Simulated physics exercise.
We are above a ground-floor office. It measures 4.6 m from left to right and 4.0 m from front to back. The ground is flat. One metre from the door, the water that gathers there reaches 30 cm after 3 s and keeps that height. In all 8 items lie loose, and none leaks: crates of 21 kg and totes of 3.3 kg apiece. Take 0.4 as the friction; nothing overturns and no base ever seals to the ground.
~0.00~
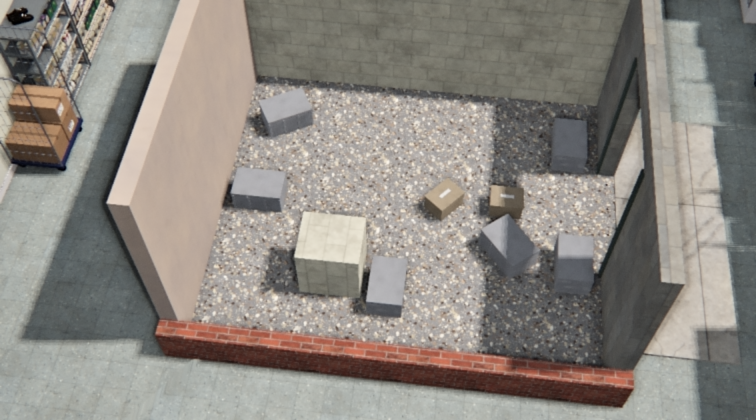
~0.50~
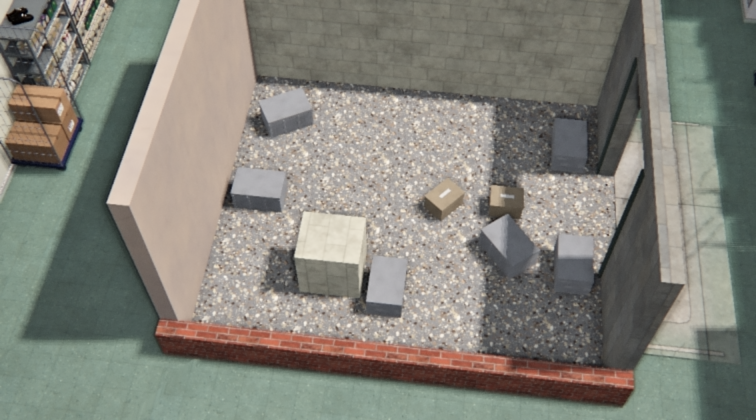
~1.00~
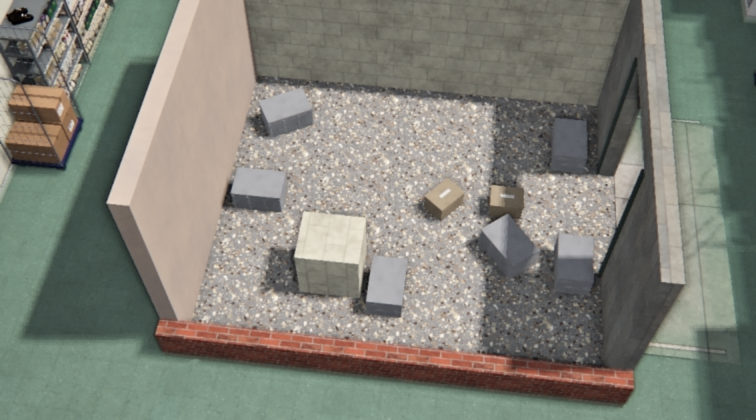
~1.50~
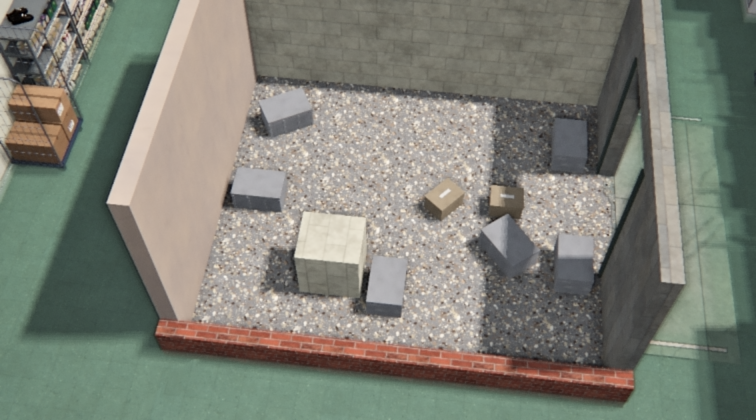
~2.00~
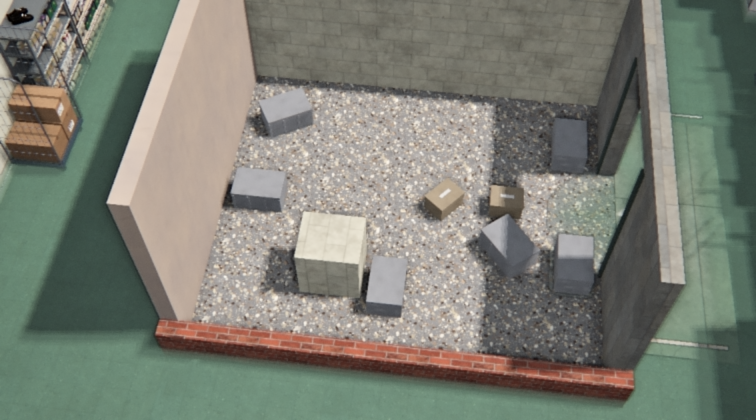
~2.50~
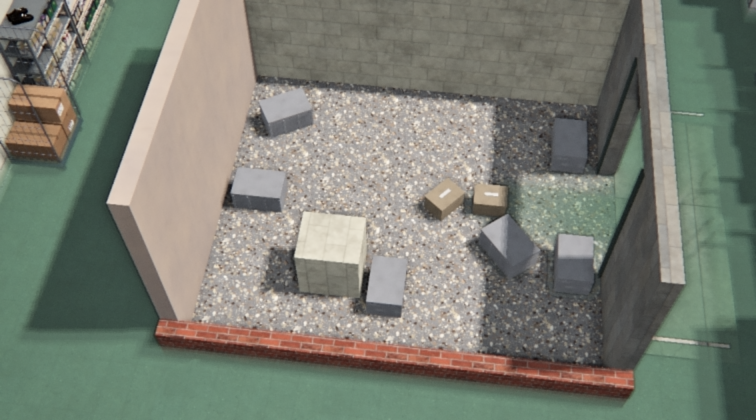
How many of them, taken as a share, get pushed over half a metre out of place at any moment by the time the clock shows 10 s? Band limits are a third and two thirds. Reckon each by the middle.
It will be a large share, two thirds or greater.
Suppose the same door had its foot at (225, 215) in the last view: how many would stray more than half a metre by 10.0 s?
Then it comes to 6.
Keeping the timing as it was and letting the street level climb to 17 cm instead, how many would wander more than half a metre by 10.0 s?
Then it comes to 3.
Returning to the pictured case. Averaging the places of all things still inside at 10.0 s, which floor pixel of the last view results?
Mean floor pixel: About (372, 237).
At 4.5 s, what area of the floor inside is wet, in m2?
I'd estimate close to 12 m2.
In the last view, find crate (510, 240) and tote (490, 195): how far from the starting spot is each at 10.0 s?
In turn: 120 cm, 250 cm.
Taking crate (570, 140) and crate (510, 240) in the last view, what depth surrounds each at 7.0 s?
Some 4 cm at the first, some 8 cm at the second.
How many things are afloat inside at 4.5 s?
The count is 1.
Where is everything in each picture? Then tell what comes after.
The first frame shows a tote at (507, 197) rests on the ground; a crate at (387, 280) rests on the ground; 0.0 m2 under water; 0 of 8 have shifted.
The second frame shows a tote at (507, 197) rests on the ground; a crate at (387, 280) rests on the ground; water covers 0.0 m2; 0 of 8 have shifted.
The third frame shows a tote at (507, 197), on the bottom; a crate at (387, 280) rests on the ground; 0.0 m2 under water; 0 of 8 have shifted.
The fourth frame shows a tote at (507, 197), on the bottom; a crate at (387, 280) rests on the ground; water covers 0.0 m2; 0 of 8 have shifted.
The fifth frame shows a tote at (507, 197), on the bottom; a crate at (387, 280), on the bottom; water covers 0.6 m2; 0 of 8 have shifted.
The sixth frame shows a tote at (491, 195), on the bottom, 20 cm from its start; a crate at (387, 280) rests on the ground; water covers 1.5 m2; 1 of 8 have shifted.
After 3.5 s 2 of 8 are over 50 cm from their spots; 1 afloat.
After 4.5 s 4 of 8 are over 50 cm from their spots; 1 afloat.
After 7.0 s 6 of 8 are over 50 cm from their spots; 5 afloat.
After 10.0 s 6 of 8 are over 50 cm from their spots, and 6 have been at some point; 6 afloat.
